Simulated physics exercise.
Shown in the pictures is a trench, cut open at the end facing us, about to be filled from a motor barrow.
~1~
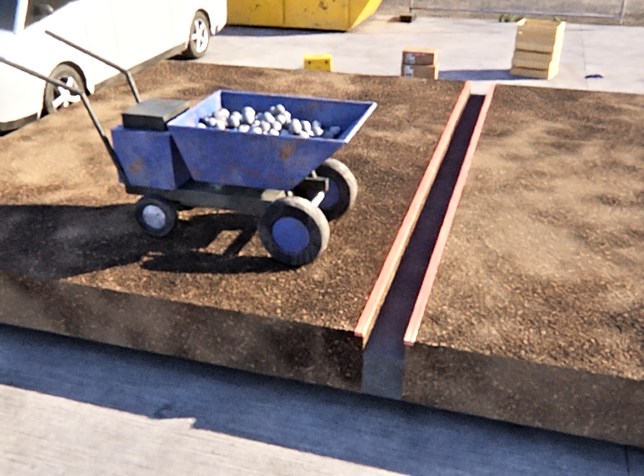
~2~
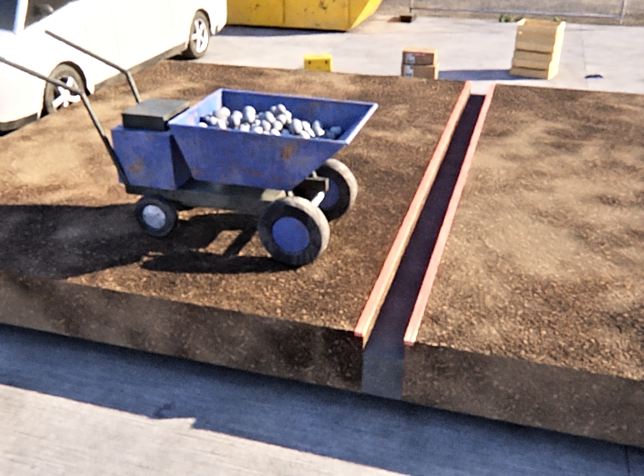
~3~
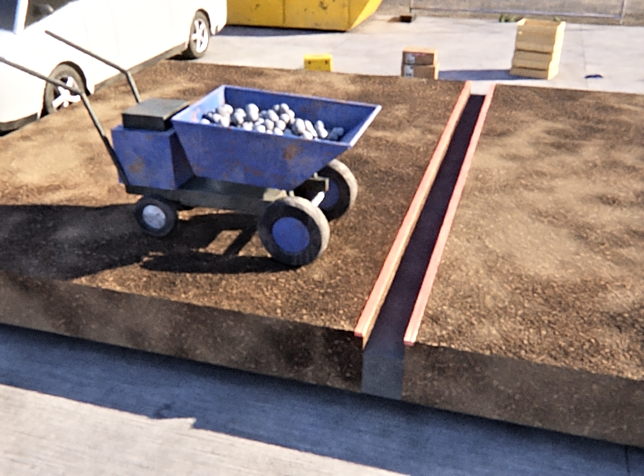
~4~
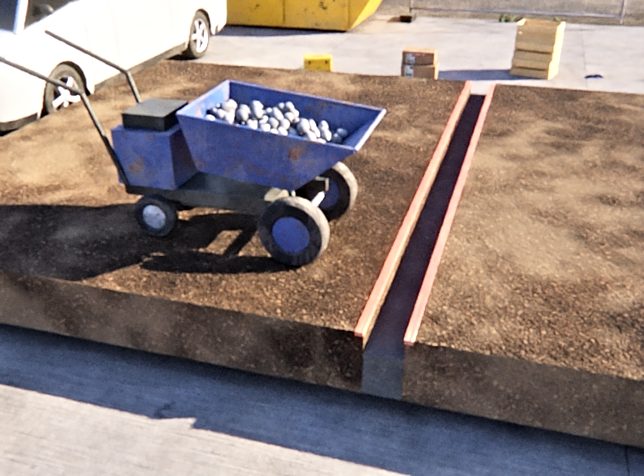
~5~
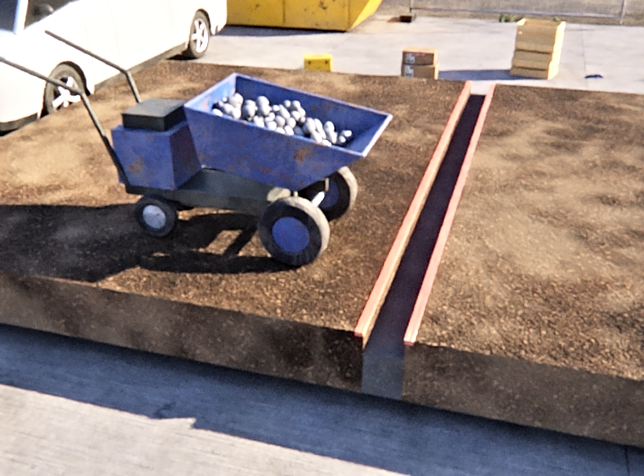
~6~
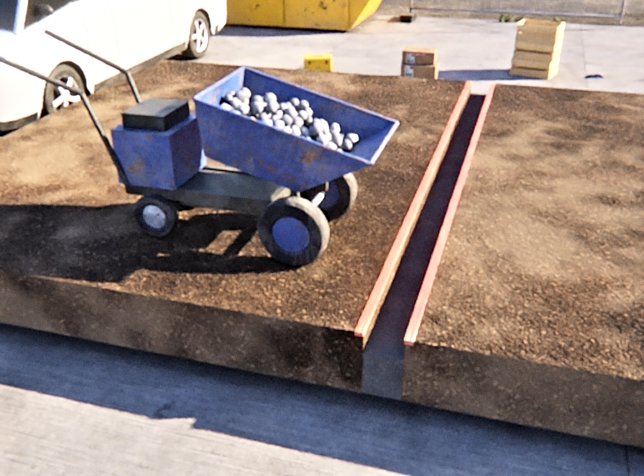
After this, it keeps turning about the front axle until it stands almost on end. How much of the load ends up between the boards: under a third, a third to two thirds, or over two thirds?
From what I can see, the trench share stays below a third.
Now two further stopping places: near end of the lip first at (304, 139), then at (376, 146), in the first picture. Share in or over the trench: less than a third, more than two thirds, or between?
Spot one gives in the middle band, spot two gives under a third.
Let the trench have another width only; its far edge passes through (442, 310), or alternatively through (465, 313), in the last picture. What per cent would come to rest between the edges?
First case 50 %, second case 70 %.
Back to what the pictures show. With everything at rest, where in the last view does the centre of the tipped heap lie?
I'd say the middle ends up at about (454, 254).
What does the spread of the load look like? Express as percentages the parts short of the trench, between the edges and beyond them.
Short 0, between 20, beyond 40.
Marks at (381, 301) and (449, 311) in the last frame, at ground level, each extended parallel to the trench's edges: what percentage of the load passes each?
In turn 60 and 30 in a hundred.
Soon, skip tipped steeply; all in the skip.
A while on, skip tipped right over; about two thirds in the skip; about a quarter in or heaped over the trench; about a quarter beyond it; a stray few falling.
Towards the end, skip tipped right over; about a third in the skip; about a quarter in or heaped over the trench; about a third beyond it.
Finally, skip tipped right over; about a third in the skip; about a quarter in or heaped over the trench; about a third beyond it.
